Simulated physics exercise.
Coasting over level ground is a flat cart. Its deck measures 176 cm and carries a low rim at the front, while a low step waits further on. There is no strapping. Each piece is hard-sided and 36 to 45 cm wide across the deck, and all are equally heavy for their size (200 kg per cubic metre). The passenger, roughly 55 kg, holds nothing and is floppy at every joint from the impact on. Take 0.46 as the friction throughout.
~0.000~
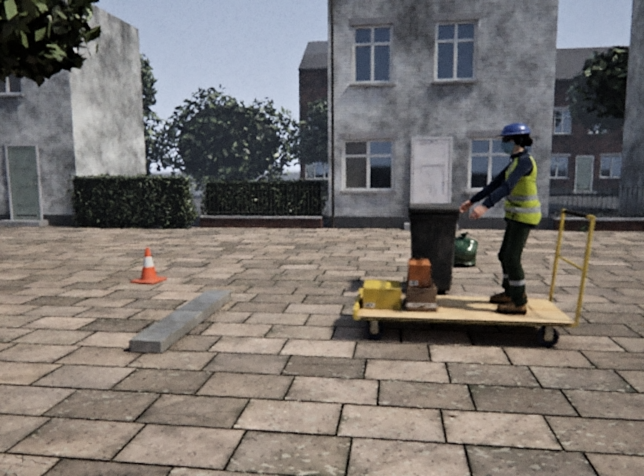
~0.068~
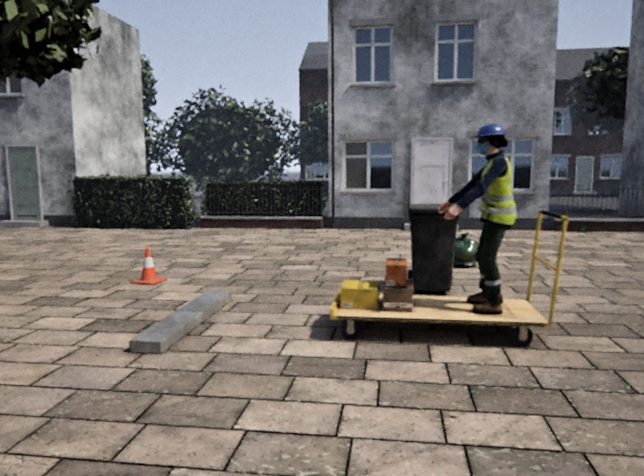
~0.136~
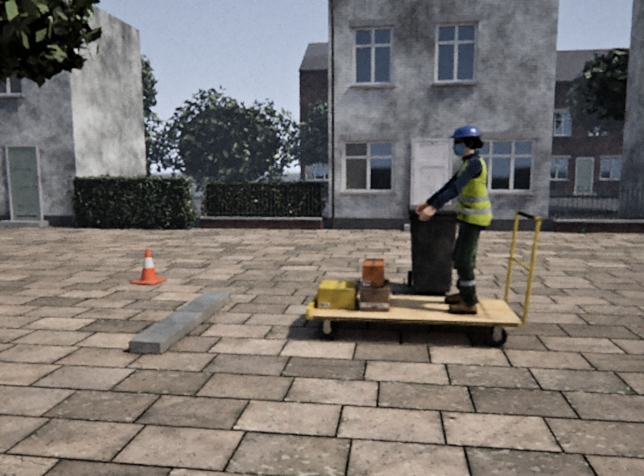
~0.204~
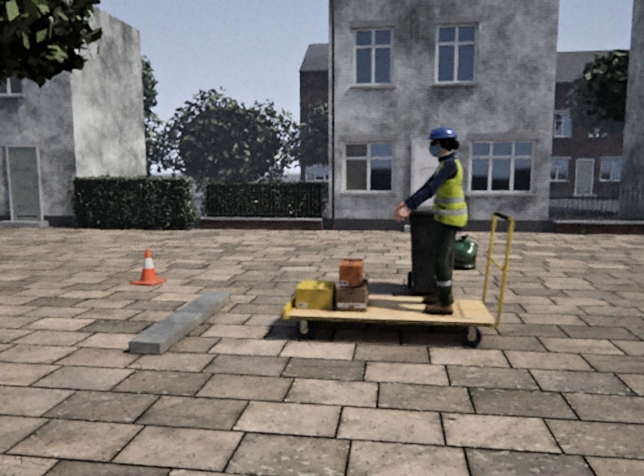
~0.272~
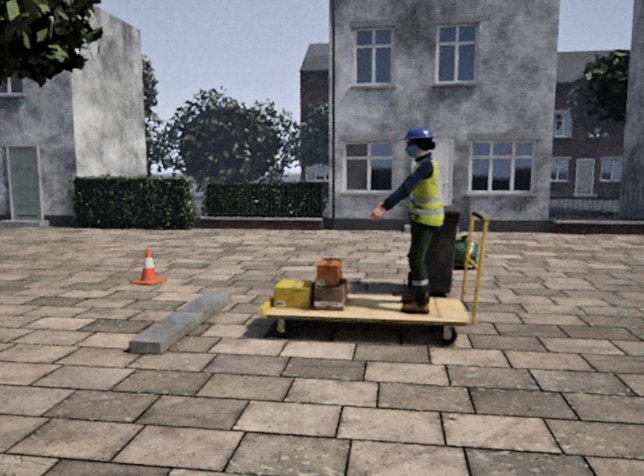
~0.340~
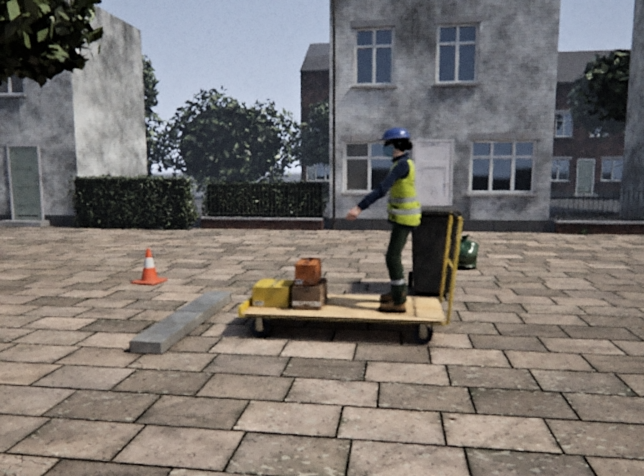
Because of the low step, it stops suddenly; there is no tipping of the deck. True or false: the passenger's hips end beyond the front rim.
True.
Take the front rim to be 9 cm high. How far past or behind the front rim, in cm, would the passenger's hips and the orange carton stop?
Hips 30 past, orange 120 past.
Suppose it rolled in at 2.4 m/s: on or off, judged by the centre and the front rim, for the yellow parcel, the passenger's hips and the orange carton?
Then yellow on, hips on, orange off.
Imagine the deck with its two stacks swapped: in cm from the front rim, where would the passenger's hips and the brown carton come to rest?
Result: Hips at 50 past, brown at 20 behind.
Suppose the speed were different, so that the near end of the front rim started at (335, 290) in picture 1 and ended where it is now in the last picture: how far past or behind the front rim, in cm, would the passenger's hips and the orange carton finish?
Rest points: Hips at 20 cm behind, orange at 70 cm past.
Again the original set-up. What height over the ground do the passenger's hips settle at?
About 10 cm above the ground.
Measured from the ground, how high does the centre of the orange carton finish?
Close to 10 cm above the ground.
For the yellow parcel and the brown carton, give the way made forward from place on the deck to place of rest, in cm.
Approximate forward shift in cm: Yellow near 5, brown near 0.
Impact comes at 0.53 s.
After 1.08 s the passenger's hips are 7 cm behind the rim, near (200, 269) in the last picture's view.
After 1.53 s the passenger's hips are 47 cm past the rim, near (149, 311) in the last picture's view.
Final state at 3.6 s, past the rim, orange carton and the passenger's hips; behind it, yellow parcel and brown carton.
